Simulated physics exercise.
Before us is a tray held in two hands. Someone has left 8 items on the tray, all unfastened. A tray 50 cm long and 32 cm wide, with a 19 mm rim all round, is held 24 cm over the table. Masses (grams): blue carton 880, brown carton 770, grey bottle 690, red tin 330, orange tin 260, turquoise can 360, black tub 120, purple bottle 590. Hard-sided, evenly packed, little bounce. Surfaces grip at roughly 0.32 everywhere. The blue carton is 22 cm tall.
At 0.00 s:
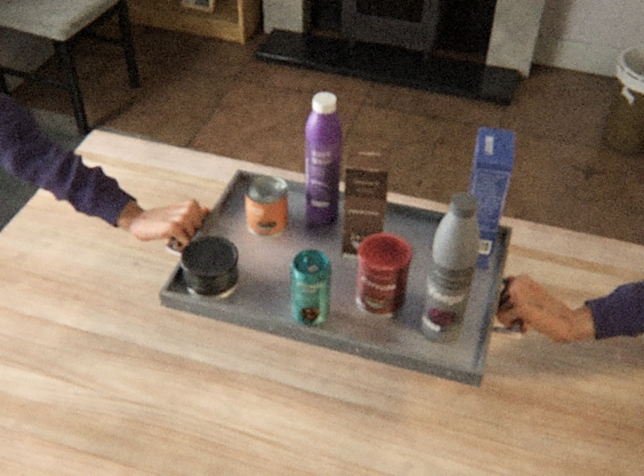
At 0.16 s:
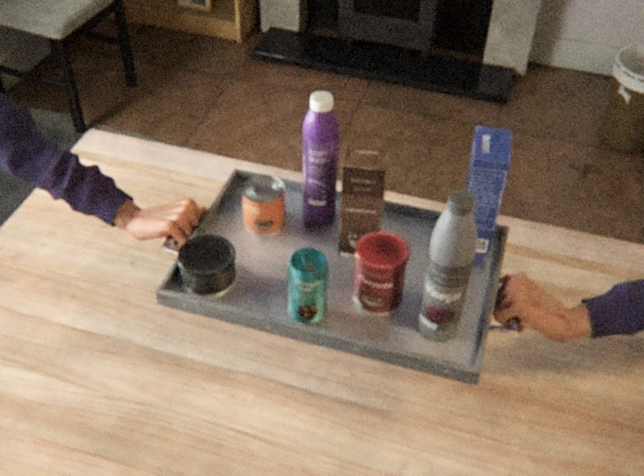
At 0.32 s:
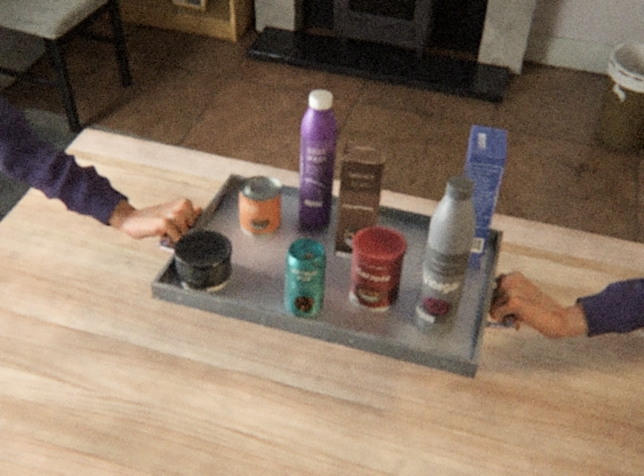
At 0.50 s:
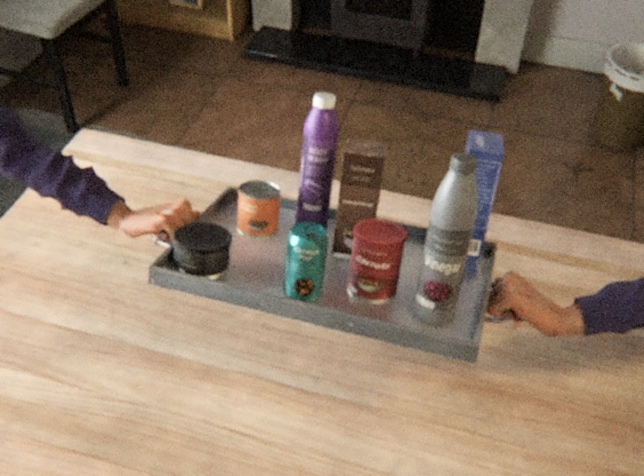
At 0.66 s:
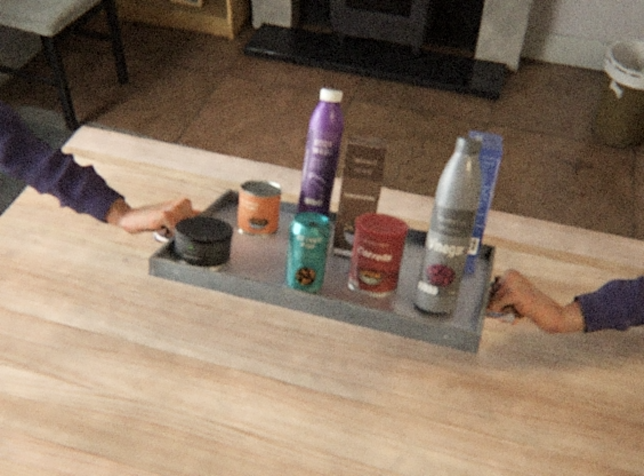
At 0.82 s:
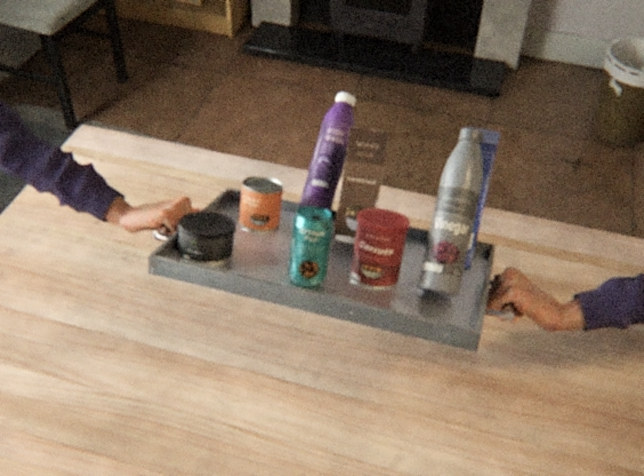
Two hands tilted a grey tray of bottles, tins and boxes away from the viewer above a wooden table, and then the purple bottle leaned over while the black tub and red tin slid slightly.
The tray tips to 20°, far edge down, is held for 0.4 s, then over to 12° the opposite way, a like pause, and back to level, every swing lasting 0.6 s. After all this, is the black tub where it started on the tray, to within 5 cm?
The black tub leaves its spot.
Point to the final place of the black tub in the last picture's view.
Near (232, 208).
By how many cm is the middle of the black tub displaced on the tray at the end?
About 14 cm.
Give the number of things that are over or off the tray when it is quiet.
In all, 4.
After 1.22 s, tilt 17°, far edge down; blue carton and brown carton now off the tray; black tub slid 10 cm near (225, 221); grey bottle tipped 72° from how it sat.
After 1.72 s, tilt 12°, near edge down; grey bottle now off the tray; black tub slid 14 cm near (230, 207); turquoise can slid 17 cm.
At rest (3.1 s), off the tray, blue carton, brown carton, grey bottle and purple bottle; not toppled but over 5 cm from the start, red tin, orange tin, turquoise can and black tub. In the last view, black tub near (232, 208).
